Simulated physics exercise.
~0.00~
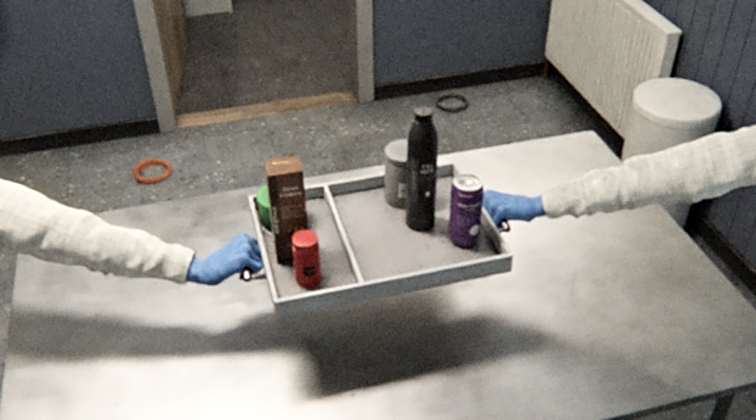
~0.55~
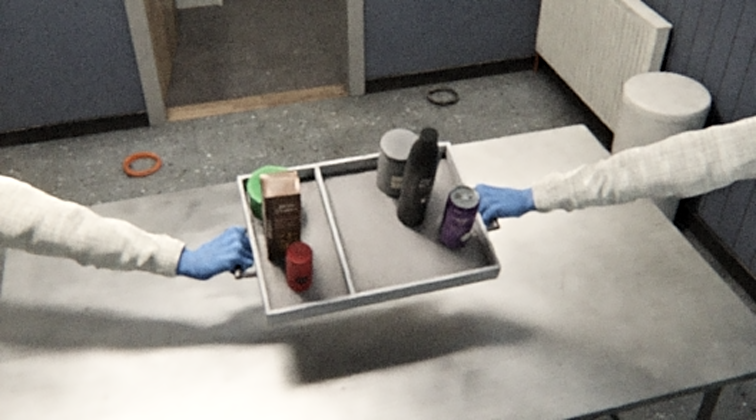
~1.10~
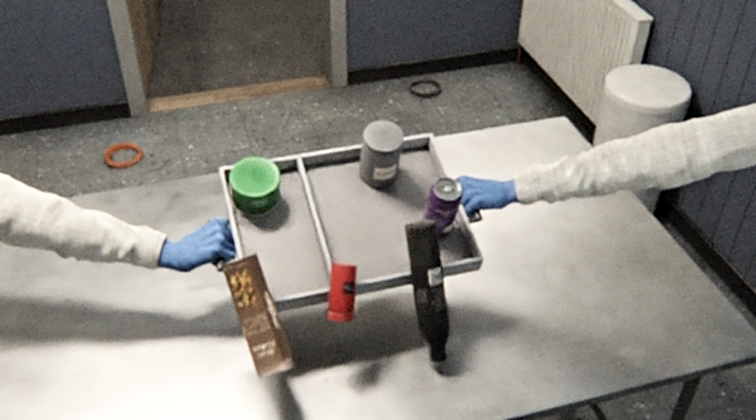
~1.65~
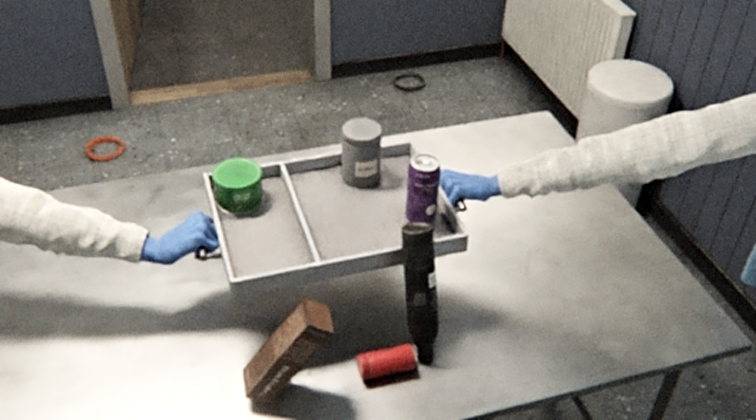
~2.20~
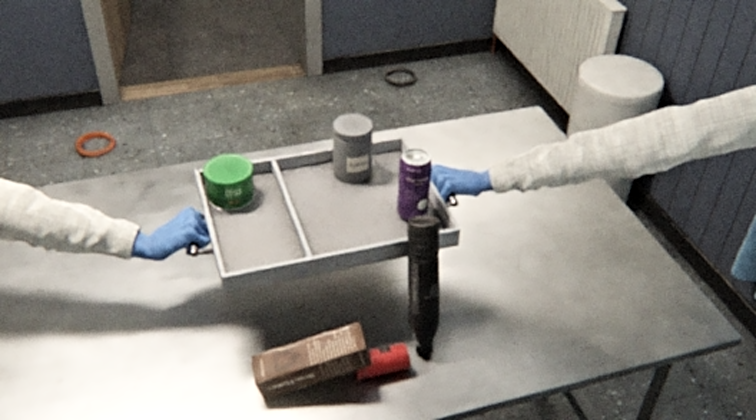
A brown carton, a black bottle and a red shaker slid off a tray when two gloved hands tipped its near edge down over a table. The tray was leveled again, with the green tub, grey jar and purple can still on it.
